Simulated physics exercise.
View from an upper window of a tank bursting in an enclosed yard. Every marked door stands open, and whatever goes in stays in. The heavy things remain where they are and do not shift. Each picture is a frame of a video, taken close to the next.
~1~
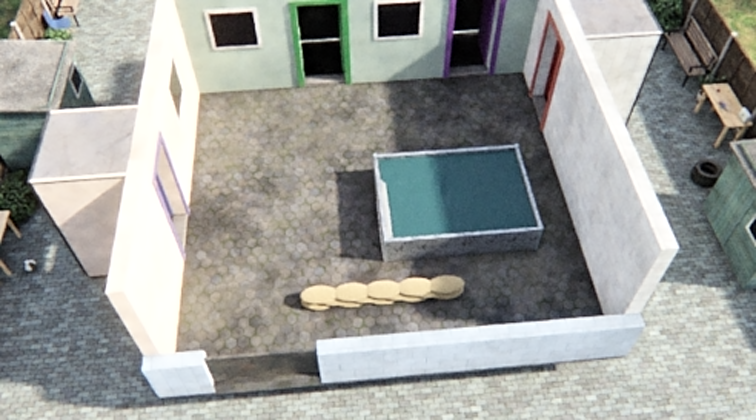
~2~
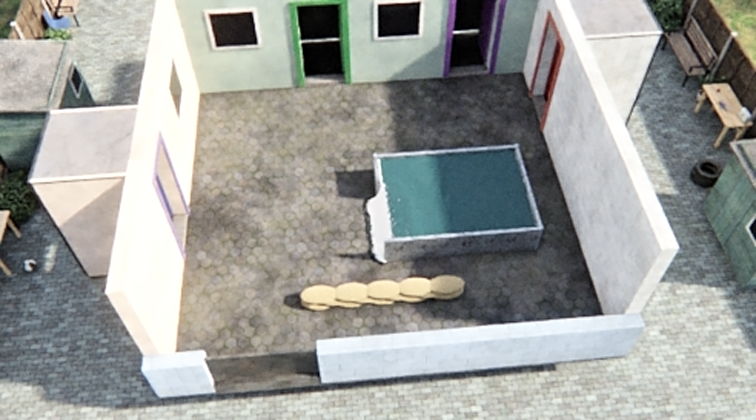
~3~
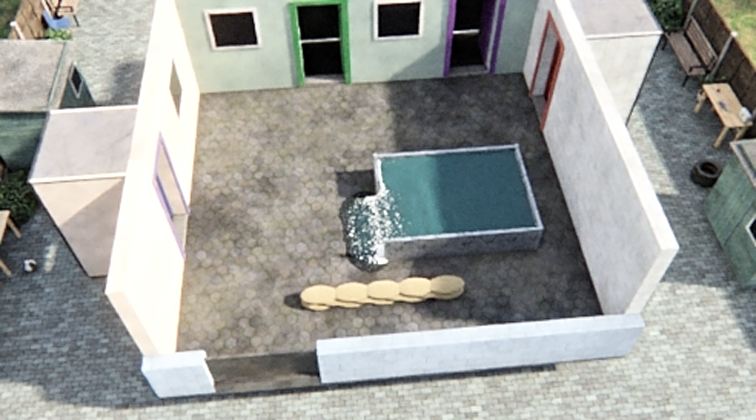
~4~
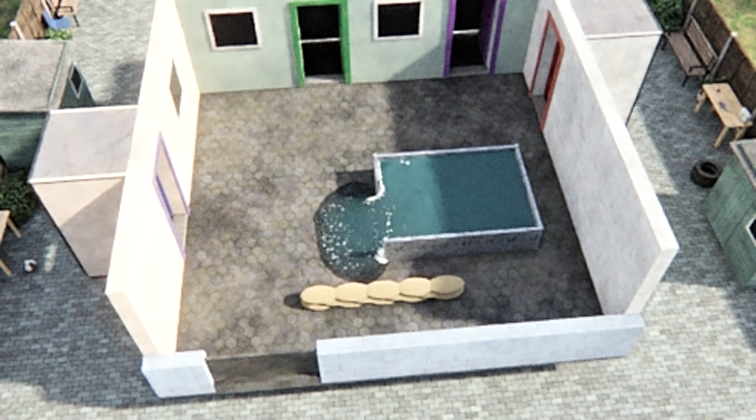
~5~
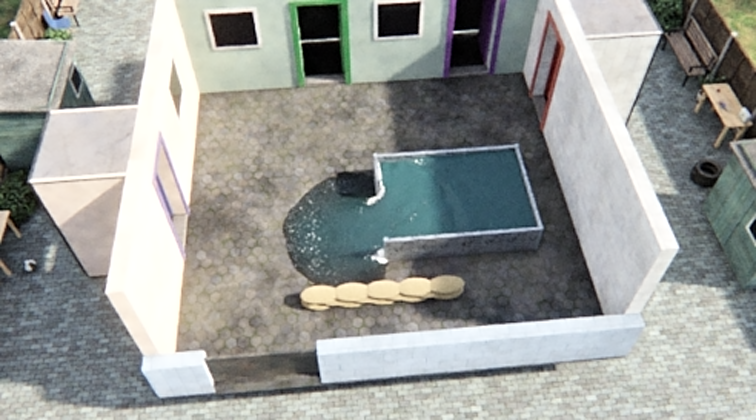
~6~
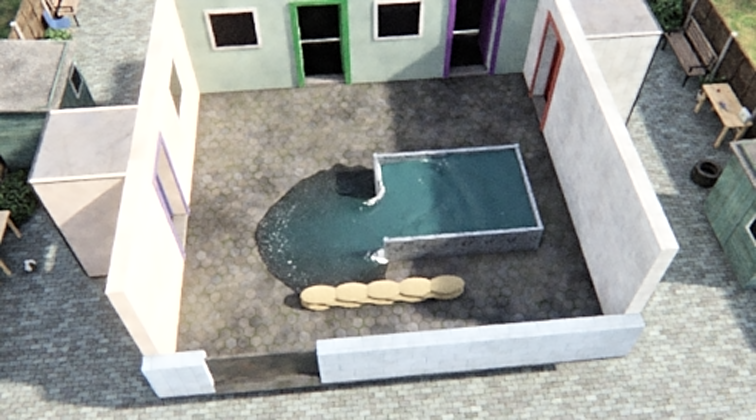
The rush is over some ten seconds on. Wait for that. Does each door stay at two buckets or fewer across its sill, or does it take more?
The purple door is not overrun past two buckets. The red door is not overrun past two buckets. The green door is not overrun past two buckets. The blue door is overrun past two buckets.
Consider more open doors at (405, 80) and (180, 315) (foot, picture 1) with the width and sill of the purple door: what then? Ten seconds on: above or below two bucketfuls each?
In order: Falls short, exceeds it.
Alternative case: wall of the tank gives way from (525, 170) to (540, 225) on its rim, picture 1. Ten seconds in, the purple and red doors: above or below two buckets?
First purple is flooded, then red is not flooded.
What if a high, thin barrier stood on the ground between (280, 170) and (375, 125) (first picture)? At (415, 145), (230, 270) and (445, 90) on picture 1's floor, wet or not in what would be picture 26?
Results in sequence: Bone-dry / swamped / bone-dry.
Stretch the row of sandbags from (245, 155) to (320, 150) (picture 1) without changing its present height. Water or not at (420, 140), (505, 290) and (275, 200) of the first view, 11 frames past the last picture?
Spot one: Still bare; spot two: Still bare; spot three: Drenched.
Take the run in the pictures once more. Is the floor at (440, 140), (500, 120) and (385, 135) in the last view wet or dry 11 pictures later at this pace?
As listed, the points end up high and dry, high and dry and high and dry.
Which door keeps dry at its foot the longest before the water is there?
It's the red-painted one.
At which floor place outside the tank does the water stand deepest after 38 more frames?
Close to (174, 375), I'd say.
A moment on, water covers 25 % of the floor; the purple door not reached, the red door not reached, the green door not reached, the blue door under two buckets in.
Next, water covers 30 % of the floor; the purple door not reached, the red door not reached, the green door not reached, the blue door over two buckets in.
Then, water covers 40 % of the floor; the purple door not reached, the red door not reached, the green door not reached, the blue door far over two buckets in.
Later, water covers 65 % of the floor; the purple door not reached, the red door not reached, the green door wet at the sill, nothing in, the blue door far over two buckets in.
In the end, water covers 95 % of the floor; the purple door wet at the sill, nothing in, the red door wet at the sill, nothing in, the green door wet at the sill, nothing in, the blue door far over two buckets in.
